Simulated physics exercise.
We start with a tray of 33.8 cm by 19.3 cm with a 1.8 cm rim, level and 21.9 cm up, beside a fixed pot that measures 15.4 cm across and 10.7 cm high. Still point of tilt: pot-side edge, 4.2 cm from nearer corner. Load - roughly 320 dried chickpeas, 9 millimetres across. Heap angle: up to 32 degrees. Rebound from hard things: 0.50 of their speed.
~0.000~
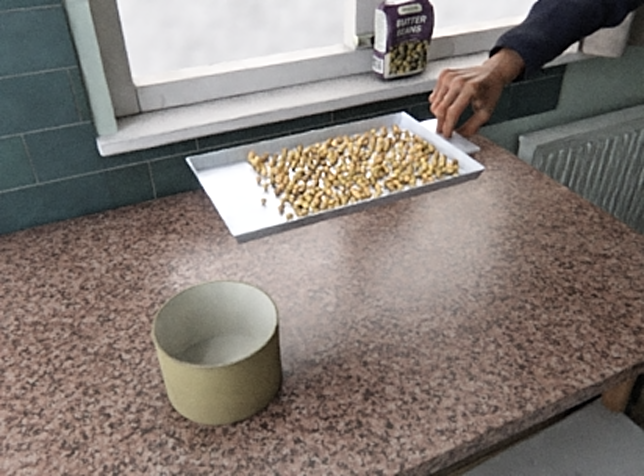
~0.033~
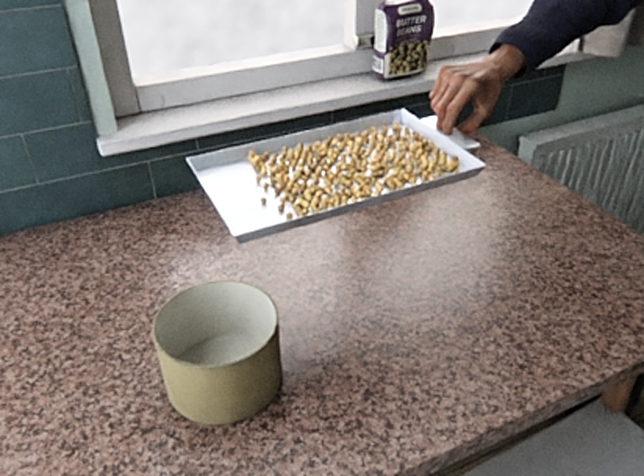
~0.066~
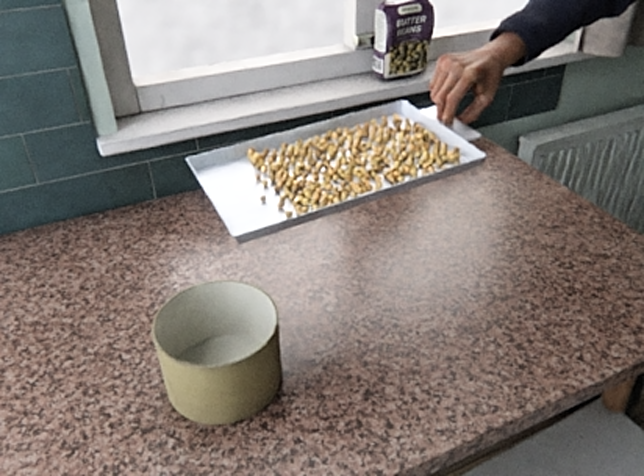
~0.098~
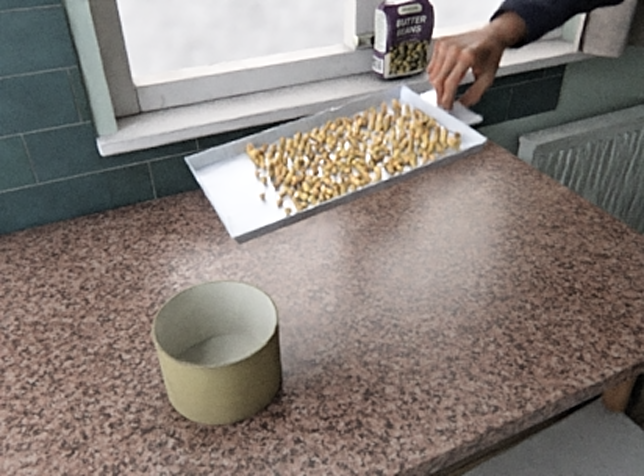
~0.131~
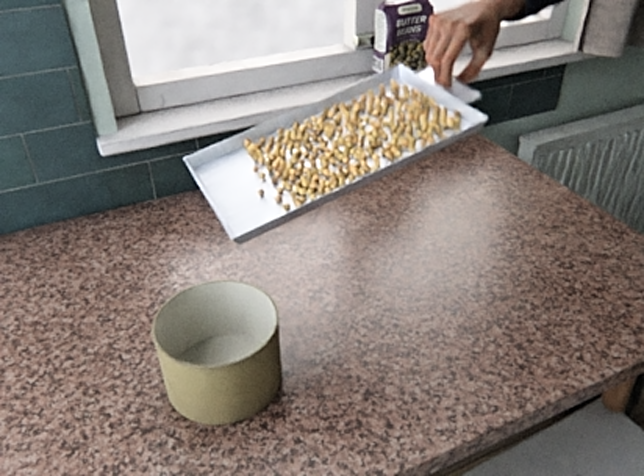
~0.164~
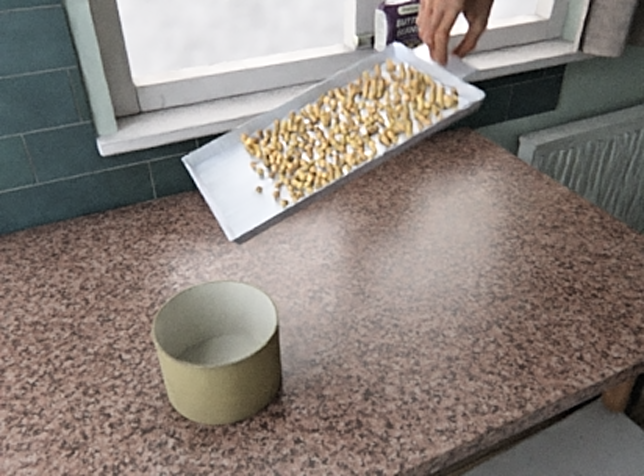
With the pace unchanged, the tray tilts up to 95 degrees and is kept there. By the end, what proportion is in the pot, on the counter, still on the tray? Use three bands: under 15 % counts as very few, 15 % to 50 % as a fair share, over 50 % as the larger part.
Pot: A fair share; counter: The larger part; tray: Very few.
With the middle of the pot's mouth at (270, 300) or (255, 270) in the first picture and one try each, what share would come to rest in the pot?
The shares would be near 0 and 0 per cent respectively.
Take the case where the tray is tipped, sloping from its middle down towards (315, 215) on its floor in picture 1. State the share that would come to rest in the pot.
Roughly 45 per cent.
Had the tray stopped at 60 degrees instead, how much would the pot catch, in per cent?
Estimate: Roughly 30 percent.
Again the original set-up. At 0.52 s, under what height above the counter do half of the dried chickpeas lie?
Roughly 26 cm.
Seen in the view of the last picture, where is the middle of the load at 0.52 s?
I reckon close to (206, 190).
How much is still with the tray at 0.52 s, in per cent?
About 95%.
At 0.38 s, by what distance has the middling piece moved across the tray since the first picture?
Some 3 cm.
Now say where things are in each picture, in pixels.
Tray tilt 0 degrees, front corners at (238, 231) and (478, 167); middle of the pieces at (353, 168); pot at (216, 320), in the first picture.
Tray tilt 1 degrees, front corners at (238, 231) and (479, 164); middle of the pieces at (353, 166), in the second picture.
Tray tilt 3 degrees, front corners at (237, 231) and (480, 155), lowest corner left front; middle of the pieces at (353, 161), in the third picture.
Tray tilt 7 degrees, front corners at (236, 232) and (480, 139), lowest corner left front; middle of the pieces at (352, 152), in the fourth picture.
Tray tilt 13 degrees, front corners at (235, 233) and (480, 118), lowest corner left front; middle of the pieces at (350, 139), in the fifth picture.
Tray tilt 19 degrees, front corners at (234, 234) and (477, 95), lowest corner left front; middle of the pieces at (346, 127); pot at (216, 320). Its pace works out near 180 degrees a second, in the sixth picture.
After 0.38 s, tilt 58 degrees; the tray holds 100 %, the pot 0 %.
After 0.52 s, tilt 83 degrees; the tray holds 95 %, the pot 0 %.
Then, at 0.79 s, tilt 95 degrees; the tray holds 0 %, the pot 35 %.
By 1.6 s all is still; pot 35 %, counter 65 %, tray 0 %.
